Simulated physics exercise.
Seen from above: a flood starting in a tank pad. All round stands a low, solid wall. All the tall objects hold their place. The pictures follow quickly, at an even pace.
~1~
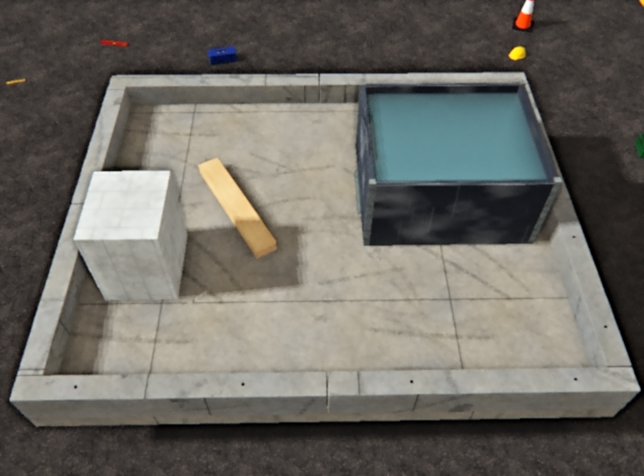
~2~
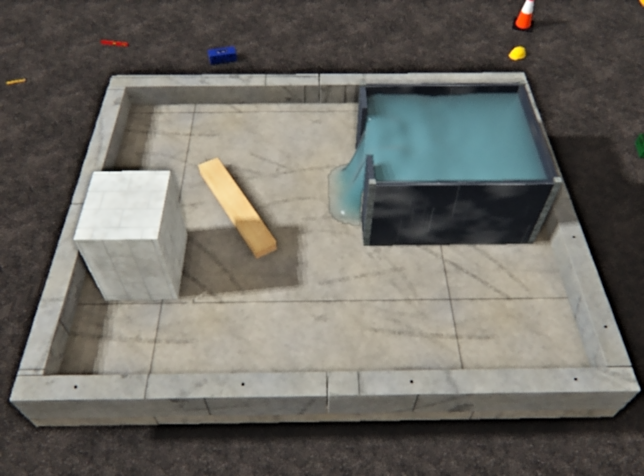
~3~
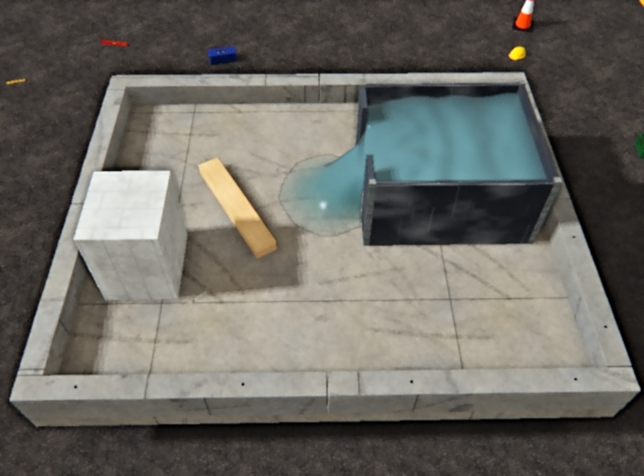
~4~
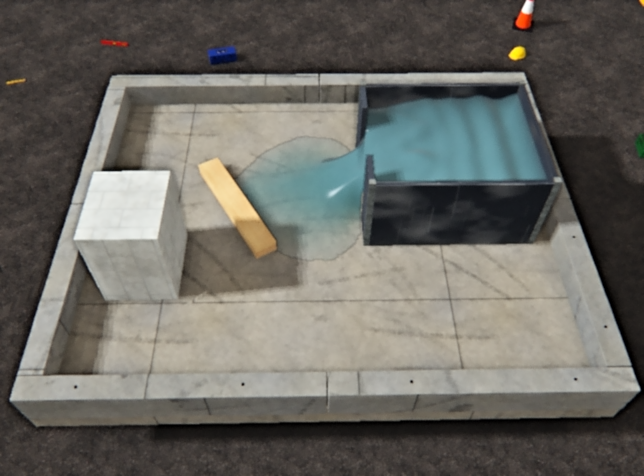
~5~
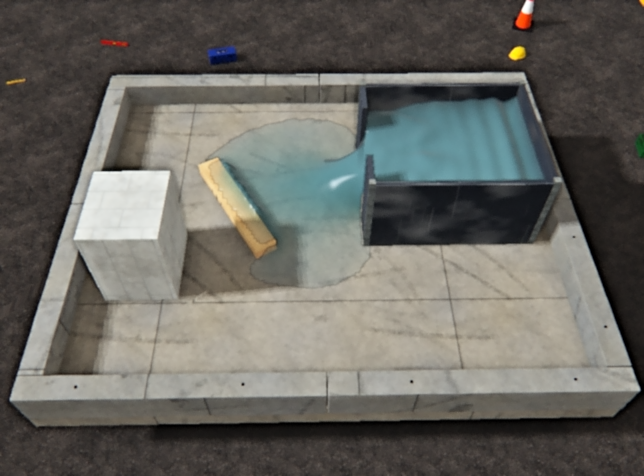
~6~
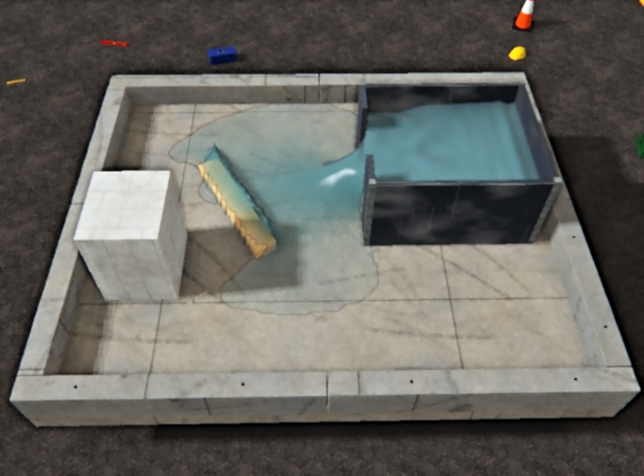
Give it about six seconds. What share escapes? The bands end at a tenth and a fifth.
Over the wall goes not even a tenth.
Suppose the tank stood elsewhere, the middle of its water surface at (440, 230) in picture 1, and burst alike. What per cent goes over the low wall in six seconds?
I make it 4 per cent.
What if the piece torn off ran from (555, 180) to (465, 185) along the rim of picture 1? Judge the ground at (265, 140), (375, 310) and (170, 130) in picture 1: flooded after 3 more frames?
In turn: No water, under water, not flooded.
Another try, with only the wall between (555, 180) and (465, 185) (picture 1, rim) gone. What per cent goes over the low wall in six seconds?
Roughly 14 per cent.
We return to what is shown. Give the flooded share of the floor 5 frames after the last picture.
Near 55 in a hundred.
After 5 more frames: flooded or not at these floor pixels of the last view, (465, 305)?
At that place: Free of water.
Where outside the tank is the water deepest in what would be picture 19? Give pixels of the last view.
Roughly at (131, 111).
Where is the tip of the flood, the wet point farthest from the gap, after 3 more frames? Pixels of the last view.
Roughly at (131, 111).
A moment on, water covers 35 % of the floor; the low wall has let 0 % over.
Next, water covers 45 % of the floor; the low wall has let 0 % over.
Then, water covers 50 % of the floor; the low wall has let 2 % over.
Later, water covers 70 % of the floor; the low wall has let 3 % over.
In the end, water covers 80 % of the floor; the low wall has let 3 % over.
